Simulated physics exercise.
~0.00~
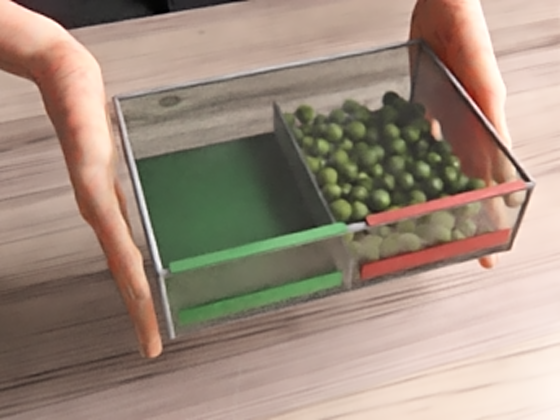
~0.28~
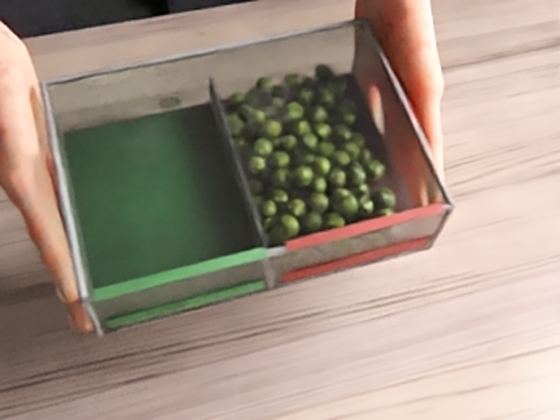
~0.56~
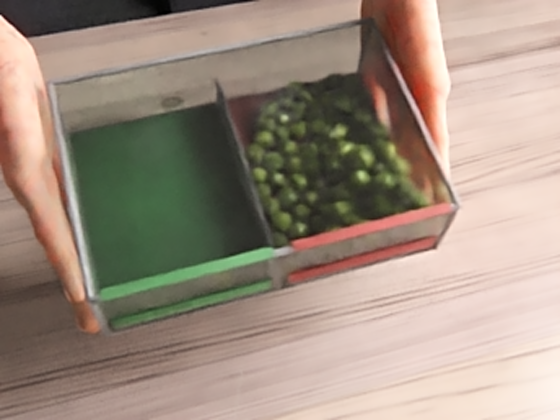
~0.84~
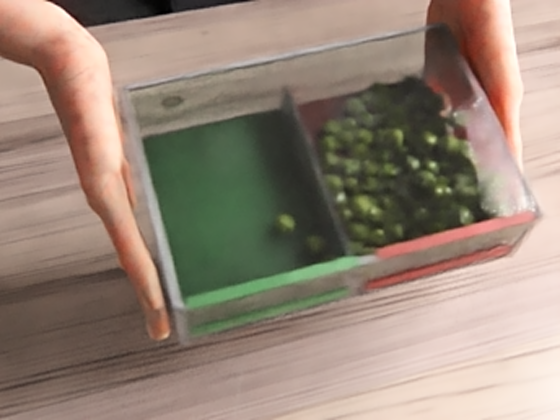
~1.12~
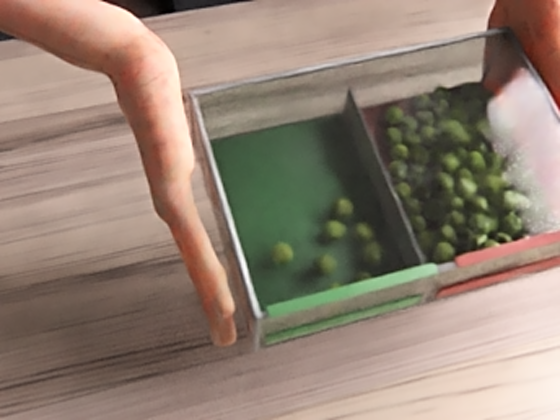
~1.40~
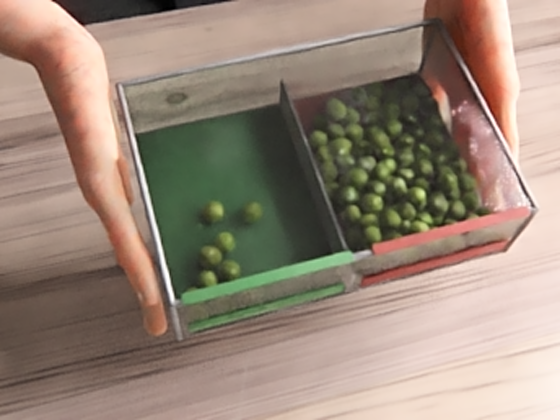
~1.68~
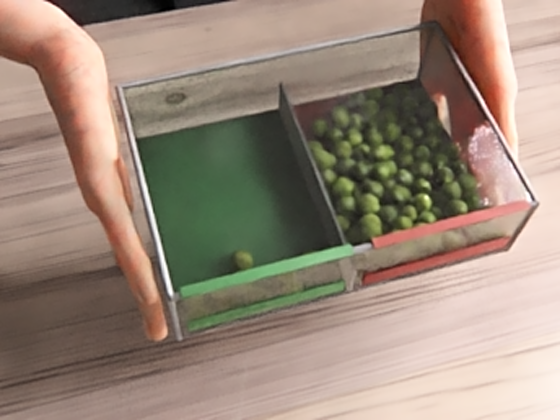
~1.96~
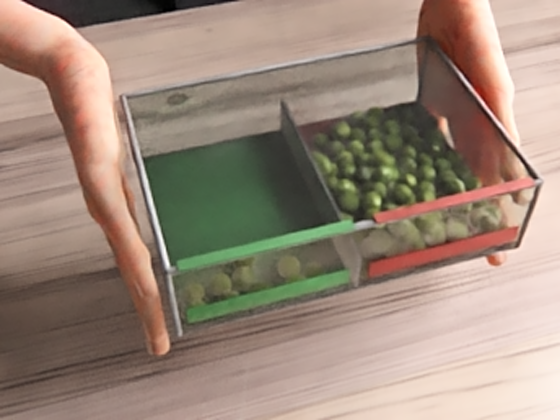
Above a wooden table, two hands hold a clear box with small green olives in its red compartment, tilting and shaking it so a few cross the partition into the green one, then levelling it, with most still on the red side.
